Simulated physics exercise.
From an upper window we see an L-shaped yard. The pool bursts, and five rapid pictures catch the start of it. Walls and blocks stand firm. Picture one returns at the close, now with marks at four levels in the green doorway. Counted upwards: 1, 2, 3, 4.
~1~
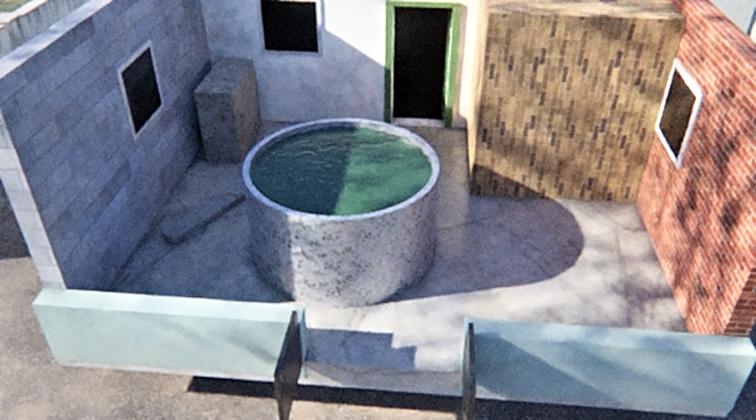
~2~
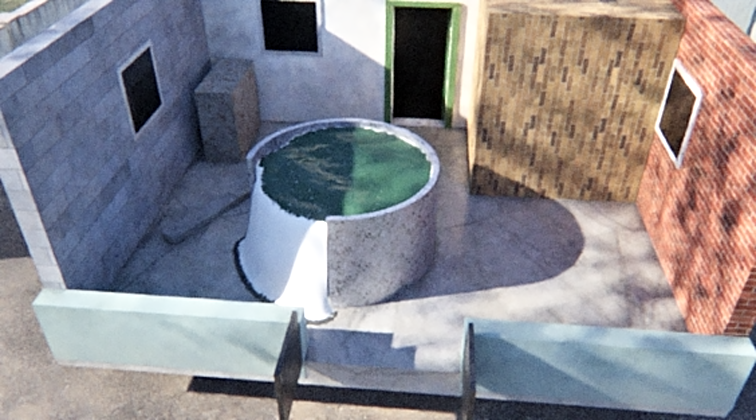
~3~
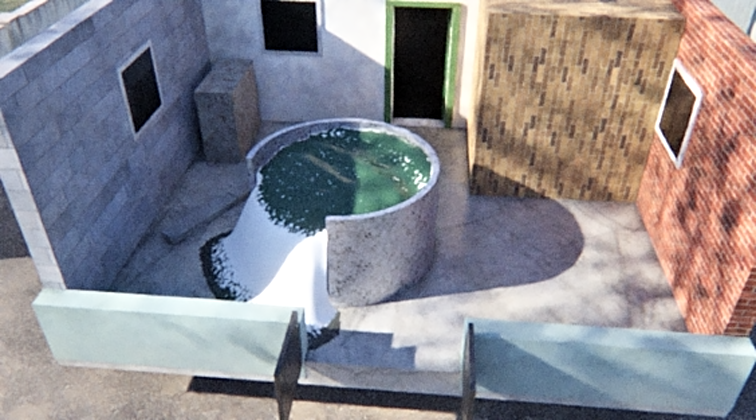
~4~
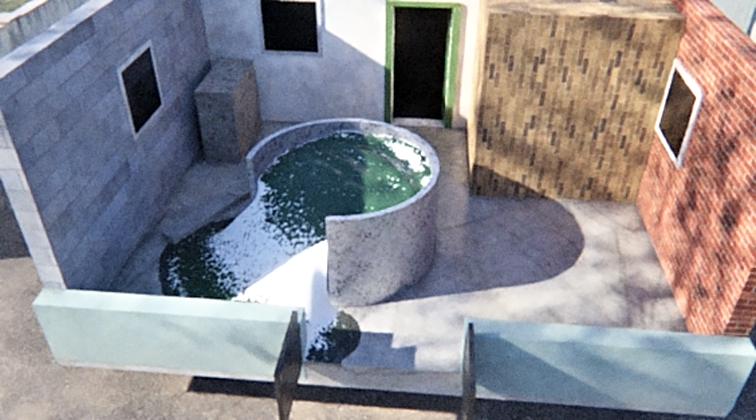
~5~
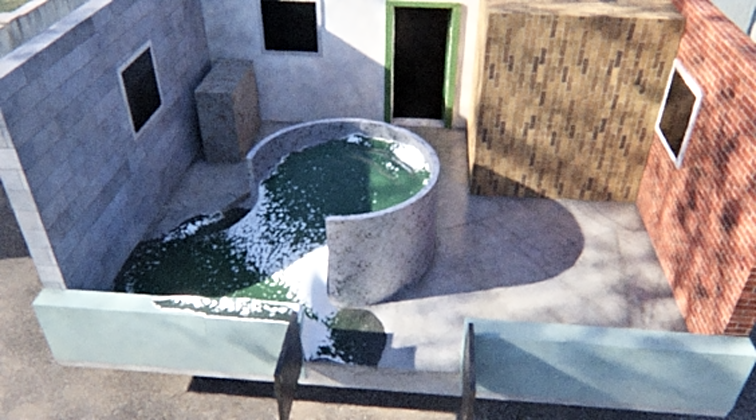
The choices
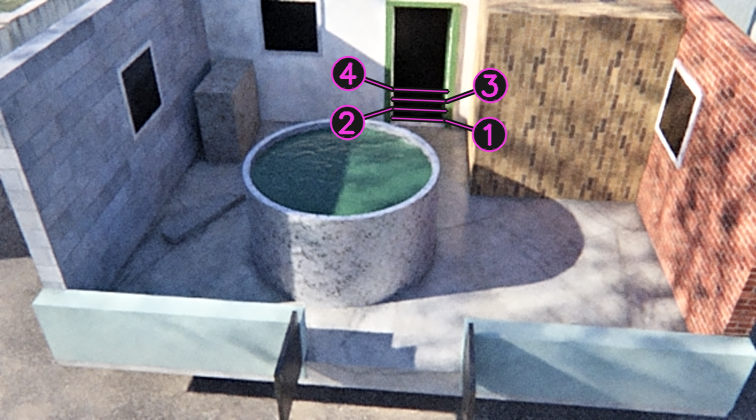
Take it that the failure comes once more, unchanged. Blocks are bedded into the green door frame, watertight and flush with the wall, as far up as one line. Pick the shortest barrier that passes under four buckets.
Mark 2 just does it.
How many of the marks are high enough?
Three of them.
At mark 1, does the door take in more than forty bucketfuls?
No, it does not.
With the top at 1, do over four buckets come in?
Yes.
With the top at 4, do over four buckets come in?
No, that is safe.
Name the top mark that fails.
Mark 1.
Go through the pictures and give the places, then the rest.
Water in the pool at rest, its middle at (342, 169); foot of the green doorway at (418, 126); open gate at (384, 308).
Water covers 2 % of the ground and shows as far out as (249, 238).
Water covers 6 % of the ground and shows as far out as (214, 241).
Water covers 12 % of the ground and shows as far out as (198, 229).
Water covers 18 % of the ground and shows as far out as (135, 249).
On the marked copy, 1 at (418, 119); 2 at (418, 109); 3 at (419, 100); 4 at (419, 90); from the bottom up 1, 2, 3, 4.
With 1, about 13 bucketfuls get in.
With 2, a bucket or two gets in.
With 3, nothing gets over.
With 4, nothing gets over.
